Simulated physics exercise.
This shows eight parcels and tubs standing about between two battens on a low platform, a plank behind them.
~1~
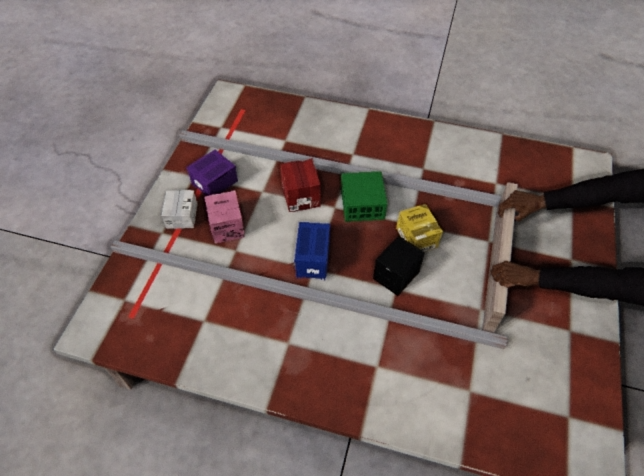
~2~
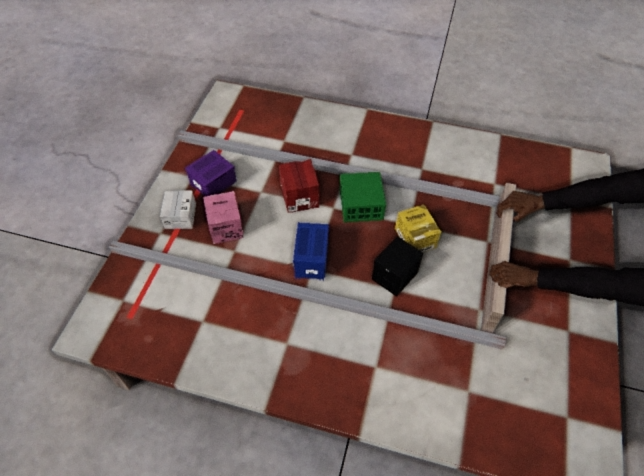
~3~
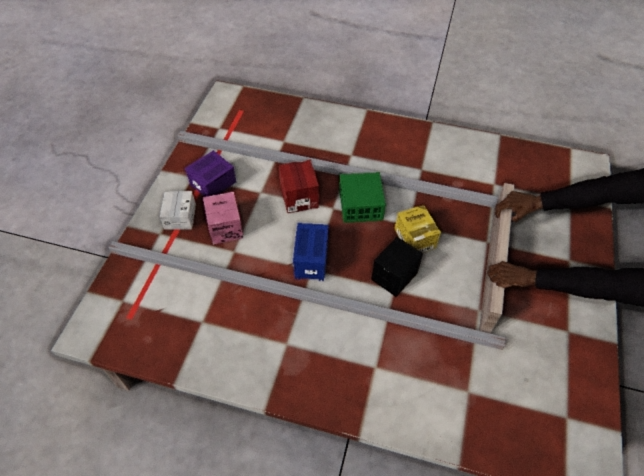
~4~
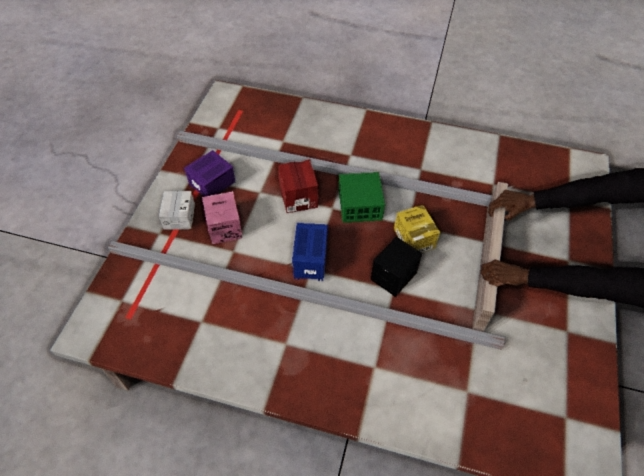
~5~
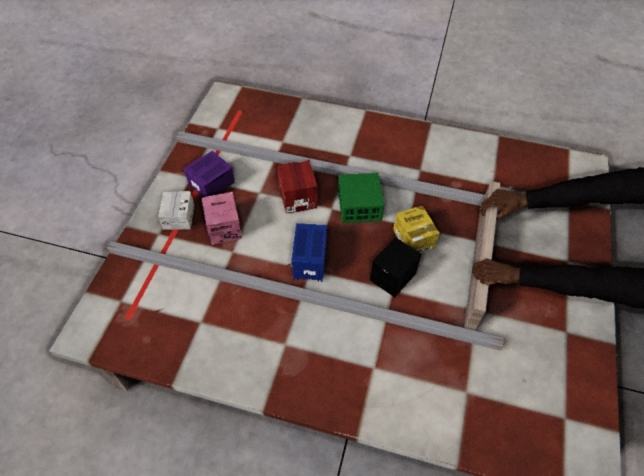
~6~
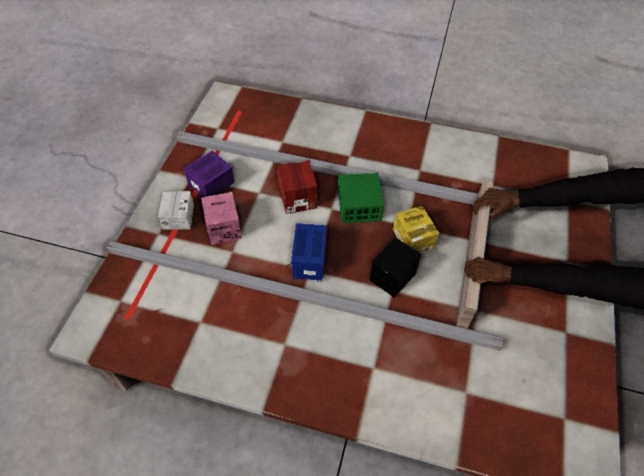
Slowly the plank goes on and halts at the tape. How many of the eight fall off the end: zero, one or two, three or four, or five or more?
The number that fall off is three or four.
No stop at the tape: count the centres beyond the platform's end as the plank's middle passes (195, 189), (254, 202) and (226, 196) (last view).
Place by place, 4, 0 and 2.
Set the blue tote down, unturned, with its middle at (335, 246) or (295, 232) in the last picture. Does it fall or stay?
In turn it is kept; does not fall.
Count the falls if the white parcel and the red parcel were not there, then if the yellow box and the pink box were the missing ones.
Fallen: 2, and 3 in the other try.
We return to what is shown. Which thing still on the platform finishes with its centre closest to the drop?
The blue tote.
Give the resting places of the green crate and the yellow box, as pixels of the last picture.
Near (191, 155) and (179, 185).
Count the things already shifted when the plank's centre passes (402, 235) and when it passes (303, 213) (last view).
The counts are 2 and 6.
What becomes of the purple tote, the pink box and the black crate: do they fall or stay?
The purple tote goes over, the pink box goes over, the black crate does not fall.
Soon after, none off yet; white parcel at rest near (177, 211); purple tote at rest near (210, 176); pink box at rest near (222, 218).
Then, none off yet; white parcel moved about its own width near (136, 200); purple tote moved about its own width near (165, 168); pink box moved well along near (161, 203).
At rest, the number that fall off is three or four; fallen, red parcel, pink box, purple tote and white parcel.
